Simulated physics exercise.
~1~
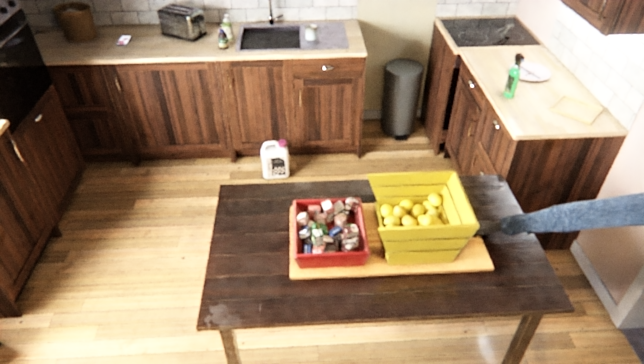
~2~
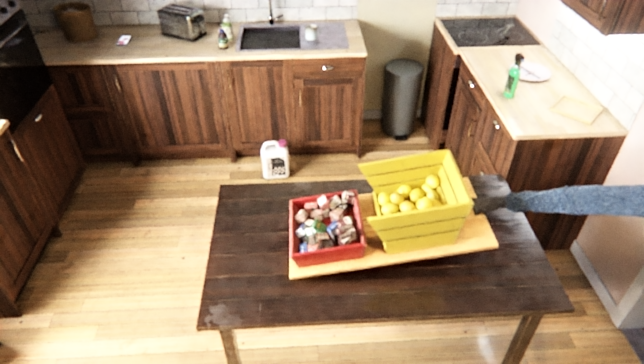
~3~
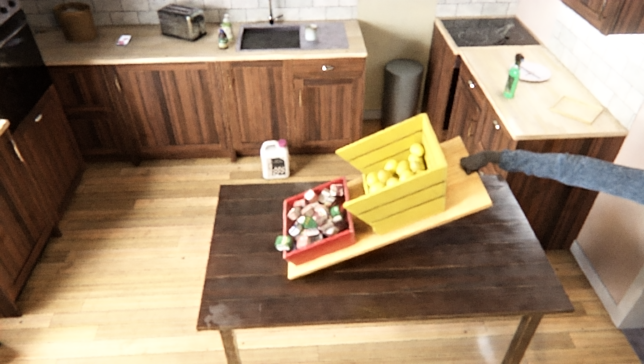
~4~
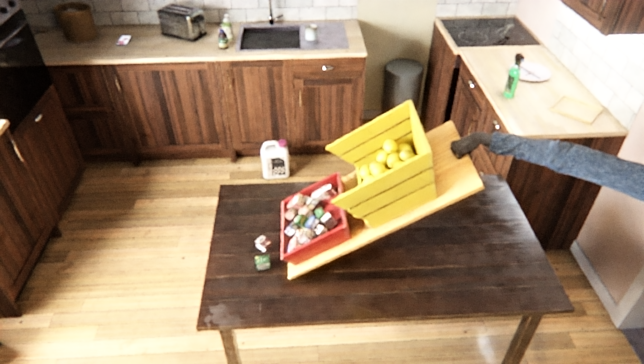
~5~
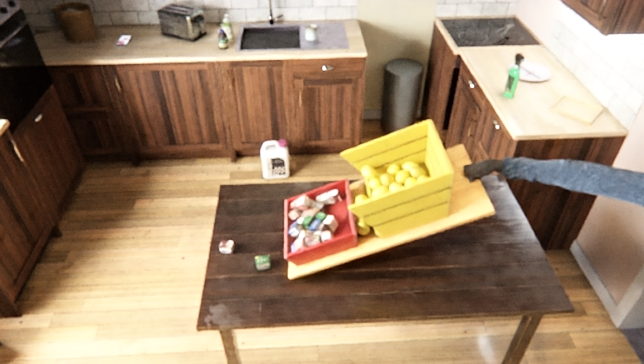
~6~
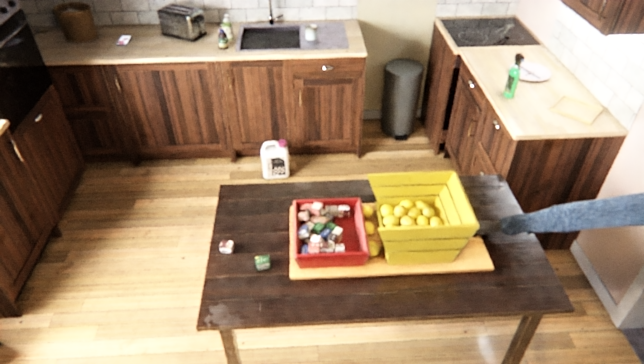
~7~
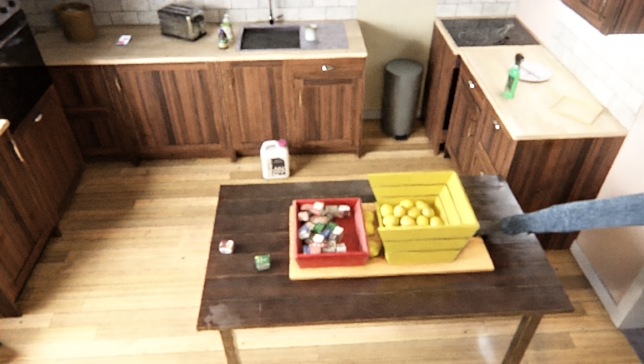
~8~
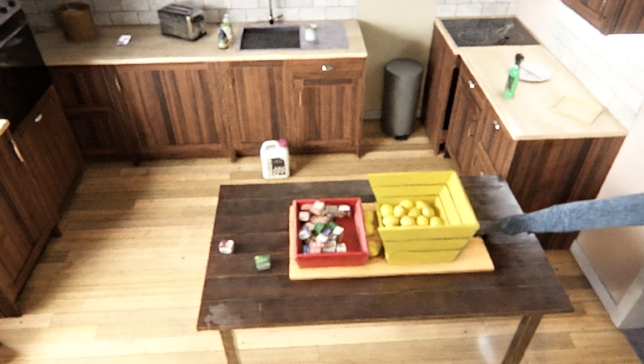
A gloved hand in a grey-blue sleeve reaches from the right to a light wooden board on a dark table, in a kitchen seen from above. On the board sit a red tub of small cartons at left and a yellow tub of lemons at right, with wooden cabinets behind. The hand lifts the board's right end steeply, and the contents slide left. Two cartons tumble from the red tub onto the table. The hand lowers the board flat again, and the two cartons stay lying to its left, while the others remain in the red tub.
